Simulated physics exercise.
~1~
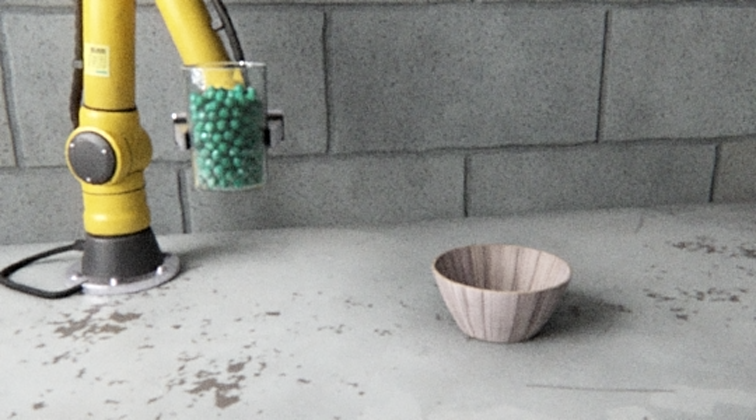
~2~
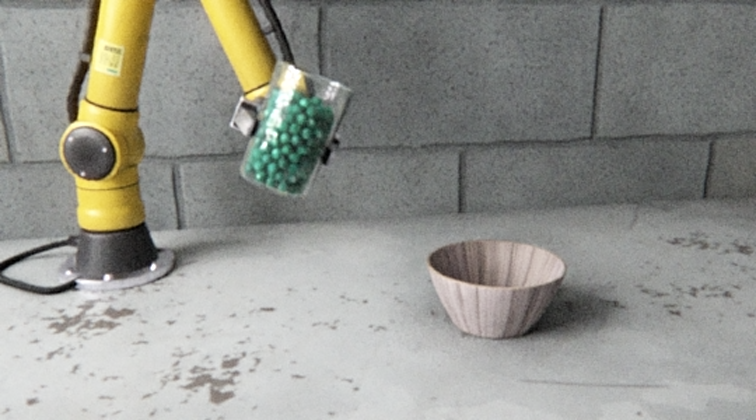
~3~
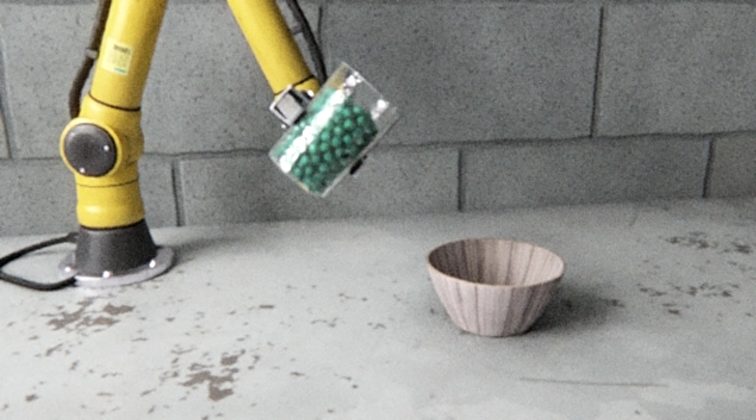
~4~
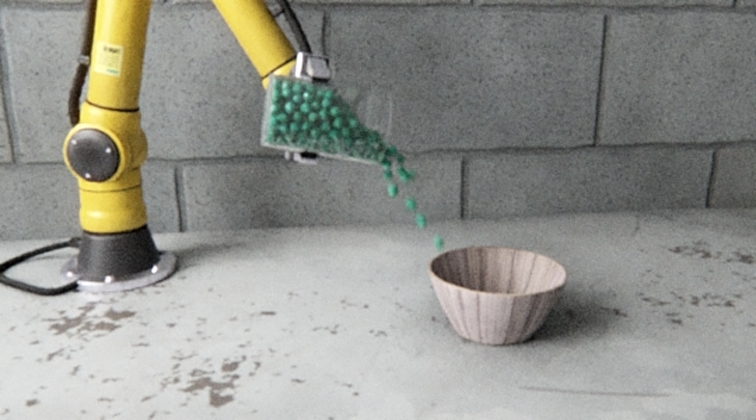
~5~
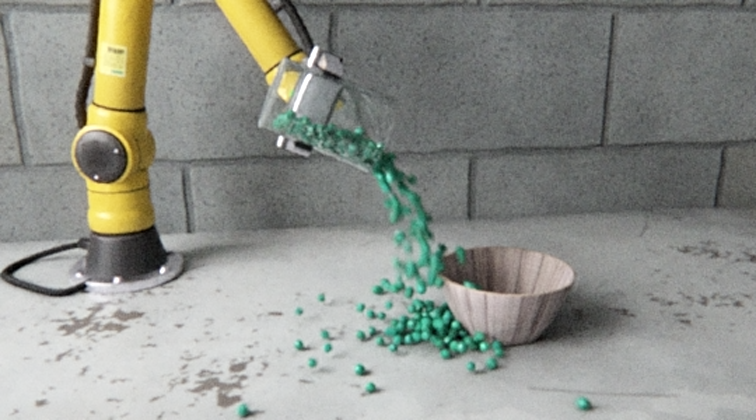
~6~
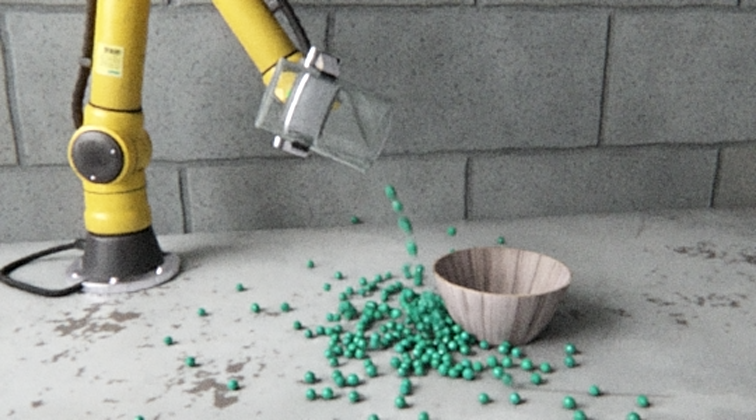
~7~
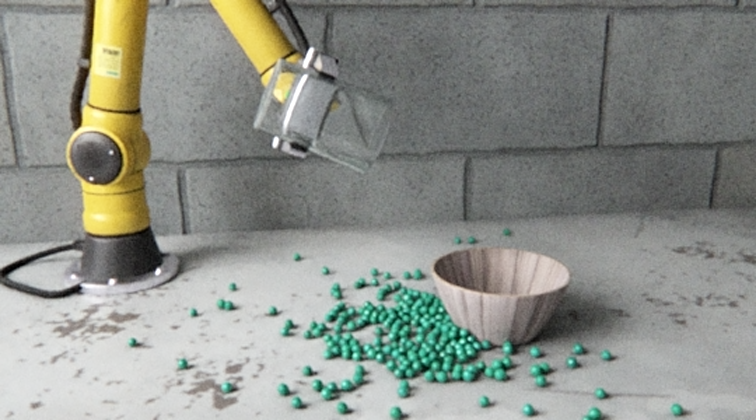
Yellow robot arm tipping a clear tumbler of green beads toward a wooden bowl, most spilling and scattering across the grey tabletop.
